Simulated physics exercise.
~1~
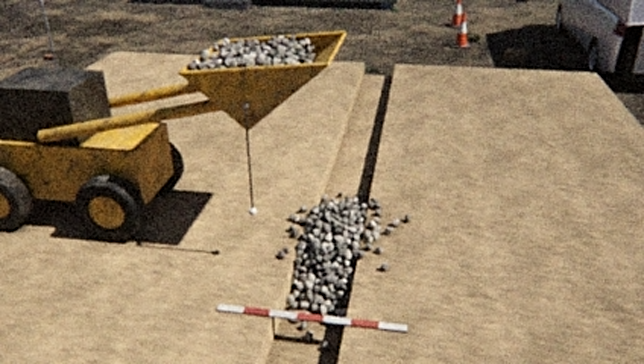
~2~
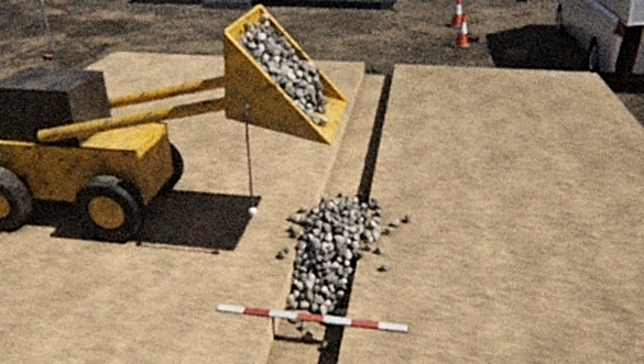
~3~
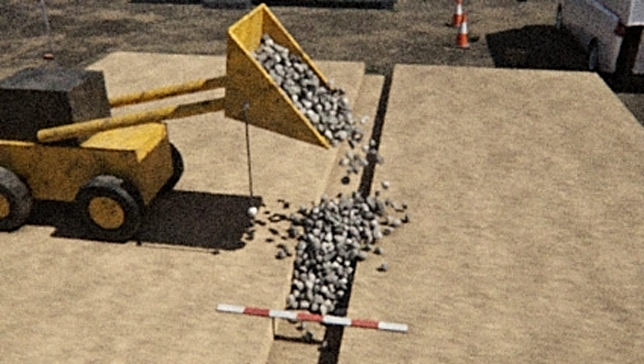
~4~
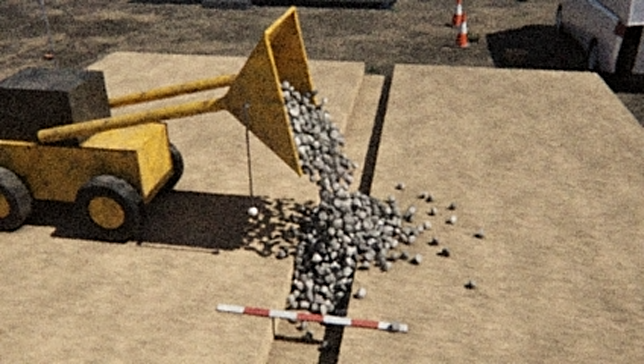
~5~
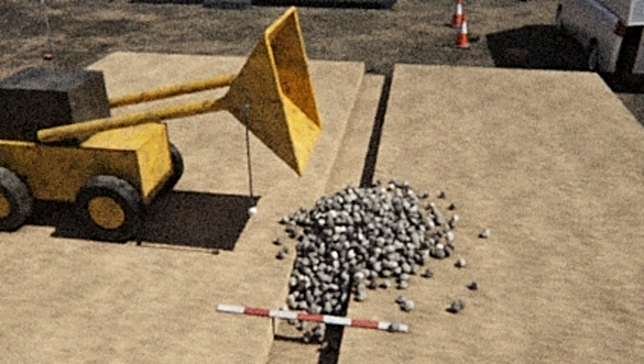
A yellow loader tipped its raised bucket forward and poured grey stones onto a loose heap already lying over a narrow trench. The pile spread, with some stones scattering onto the ground to the right, and the bucket ended up empty, still tilted down.
